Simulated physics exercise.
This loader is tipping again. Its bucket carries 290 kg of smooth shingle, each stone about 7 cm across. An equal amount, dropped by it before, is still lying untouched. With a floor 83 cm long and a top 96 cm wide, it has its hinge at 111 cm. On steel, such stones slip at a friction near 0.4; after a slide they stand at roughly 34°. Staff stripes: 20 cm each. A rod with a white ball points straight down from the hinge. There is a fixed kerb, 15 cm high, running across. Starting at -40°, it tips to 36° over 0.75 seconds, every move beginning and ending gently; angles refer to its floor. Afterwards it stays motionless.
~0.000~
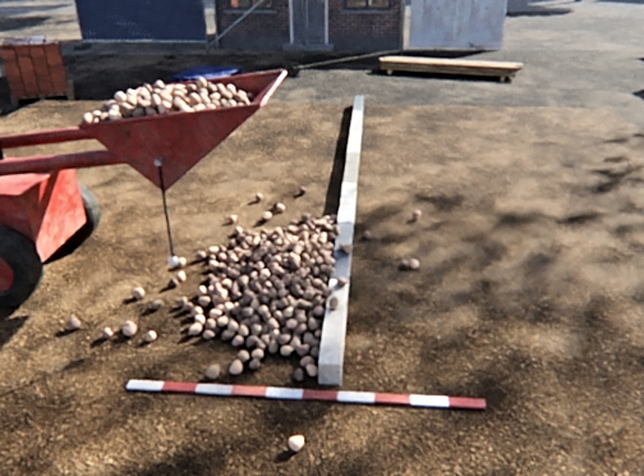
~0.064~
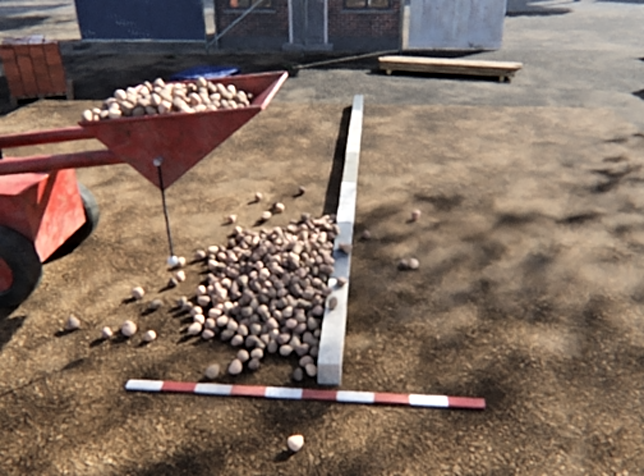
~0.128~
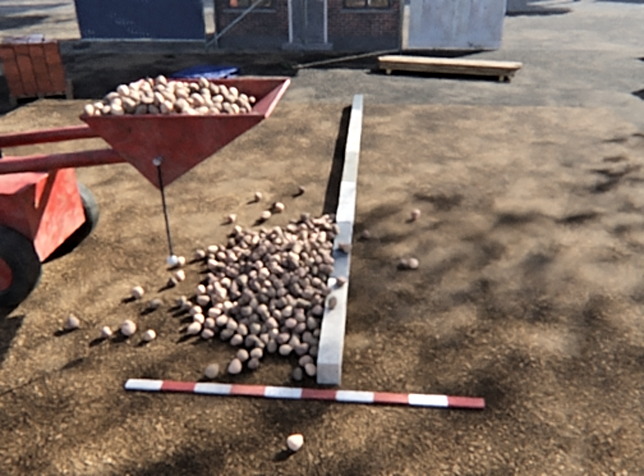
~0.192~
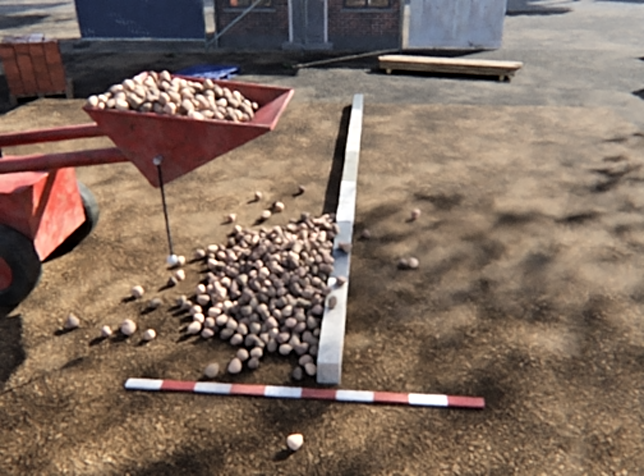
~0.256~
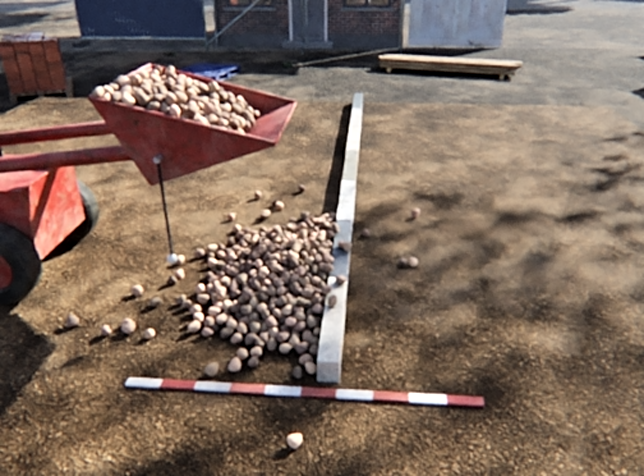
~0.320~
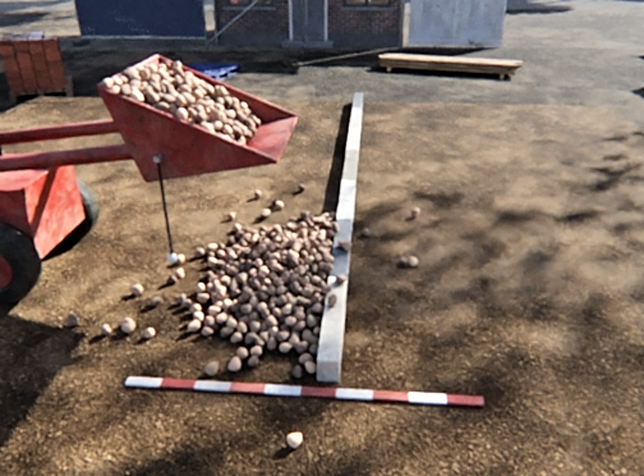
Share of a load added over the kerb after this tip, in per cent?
Some 41 %.
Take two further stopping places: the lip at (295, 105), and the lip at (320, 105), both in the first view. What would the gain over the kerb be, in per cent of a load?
Roughly 70 and 90 per cent, in that order.
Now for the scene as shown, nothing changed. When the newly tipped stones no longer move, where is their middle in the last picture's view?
Around (327, 265).
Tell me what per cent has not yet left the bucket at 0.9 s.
Near 75 per cent of the load is held.
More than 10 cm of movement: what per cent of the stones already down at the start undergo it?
5 per cent.
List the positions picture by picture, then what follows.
The bucket is at -40°, its lip at (261, 105); the top of the load is at (188, 90). The earlier load is highest near (283, 249), 22 cm above ground level, 99 % on this side of the kerb, 1 % over the kerb, in the first frame.
The bucket is at -38°, its lip at (262, 108); the top of the load is at (175, 90); the stones move at 0.2 m/s on average, in the second frame.
The bucket is at -34°, its lip at (266, 116); the top of the load is at (165, 86); the stones move at 0.3 m/s on average, in the third frame.
Lip at (271, 129), floor tilted -28°, highest stones at (152, 82); the stones move at 0.4 m/s on average, in the fourth frame.
The bucket is at -19°, its lip at (275, 144); the top of the load is at (153, 76); the stones move at 0.5 m/s on average, in the fifth frame.
The bucket is at -10°, its lip at (277, 162); the top of the load is at (154, 70); the stones move at 0.6 m/s on average, in the sixth frame.
After 0.6 s the floor is at 24°; in per cent of one load, 100 in the bucket, 99 on this side of the kerb, 1 over the kerb; the foremost stones are at (372, 252).
After 0.9 s the floor is at 36°; in per cent of one load, 74 in the bucket, 125 on this side of the kerb, 1 over the kerb; the foremost stones are at (372, 252).
After 1.2 s the floor is at 36°; in per cent of one load, 18 in the bucket, 168 on this side of the kerb, 13 over the kerb; the foremost stones are at (409, 260).
After 3.7 s the floor is at 36°; in per cent of one load, 0 in the bucket, 158 on this side of the kerb, 42 over the kerb; the foremost stones are at (538, 280). Net gain over the kerb, 41.
